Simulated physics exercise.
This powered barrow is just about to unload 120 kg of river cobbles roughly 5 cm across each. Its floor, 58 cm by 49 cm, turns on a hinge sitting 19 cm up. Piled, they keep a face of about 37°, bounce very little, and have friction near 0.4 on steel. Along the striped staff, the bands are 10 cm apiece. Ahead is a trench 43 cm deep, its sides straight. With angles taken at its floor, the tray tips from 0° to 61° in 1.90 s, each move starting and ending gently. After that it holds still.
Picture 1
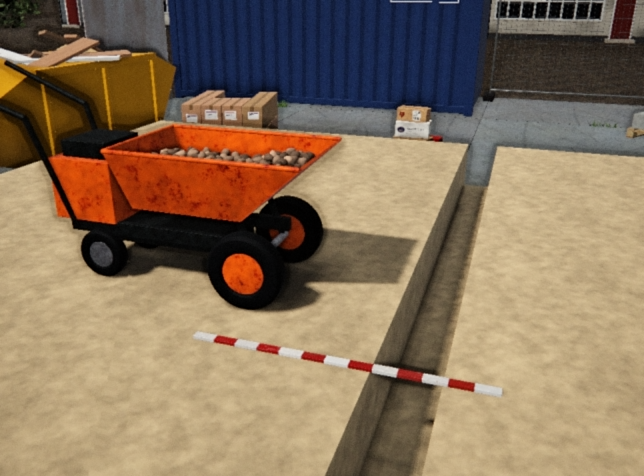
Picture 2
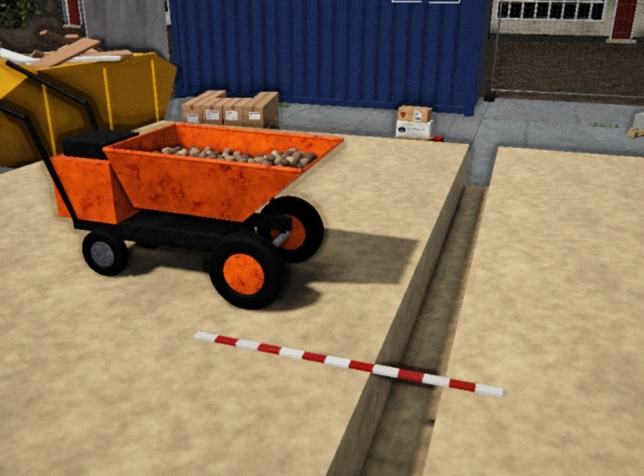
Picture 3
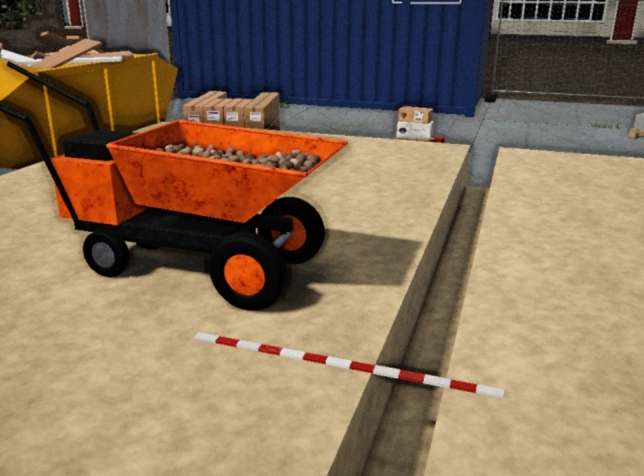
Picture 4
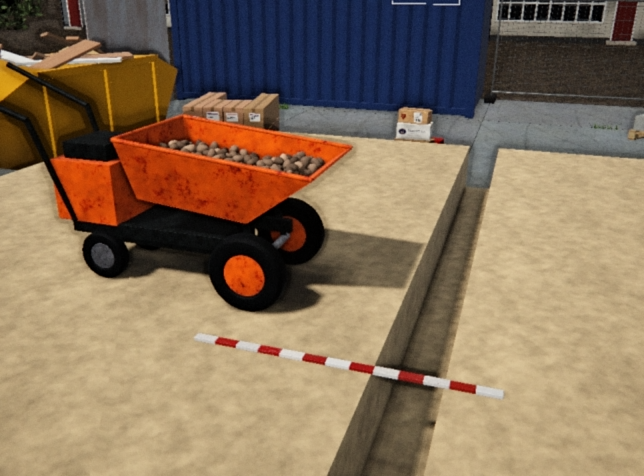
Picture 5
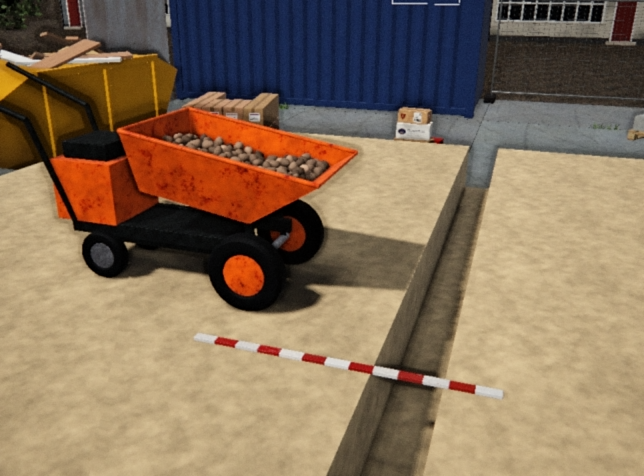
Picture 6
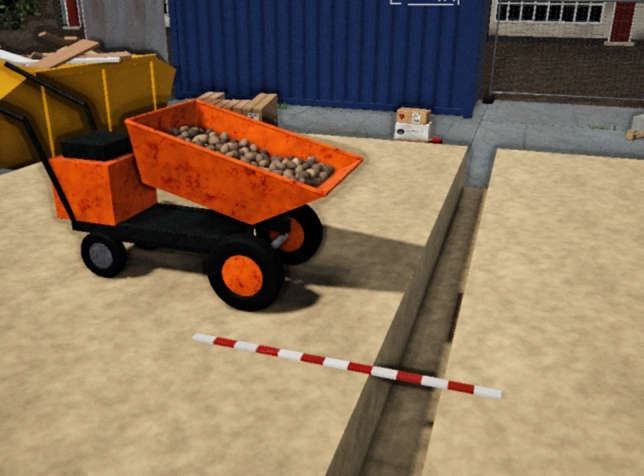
On a sandy yard in front of a blue container, an orange powered barrow loaded with cobbles stands left of a narrow trench and a red-and-white striped staff, and its tray gradually tilts, the rear end rising.
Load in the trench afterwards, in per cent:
99 %.
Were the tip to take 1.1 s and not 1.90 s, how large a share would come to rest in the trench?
Expected share: Around 100%.
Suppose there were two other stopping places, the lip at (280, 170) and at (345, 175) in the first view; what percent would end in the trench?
Around 85 and then 60 percent.
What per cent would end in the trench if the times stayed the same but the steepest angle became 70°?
Then about 100 per cent.
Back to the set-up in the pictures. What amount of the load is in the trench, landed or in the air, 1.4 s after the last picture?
About 40 per cent by then.
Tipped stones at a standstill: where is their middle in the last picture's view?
Somewhere around (426, 366) in the last picture.
Then, 0.8 s after the last picture the floor is at 51°, 100 % in the tray; the foremost stones are at (373, 243).
Then, 1.4 s after the last picture the floor is at 61°, 56 % in the tray, 4 % short of the trench, 40 % in the trench; the foremost stones are at (444, 395).
Then, 1.7 s after the last picture the floor is at 61°, 24 % in the tray, 2 % short of the trench, 73 % in the trench, 1 % past the trench; the foremost stones are at (476, 344).
Then, 3.7 s after the last picture the floor is at 61°, 0 % in the tray, 99 % in the trench, 1 % past the trench; the foremost stones are at (490, 350).
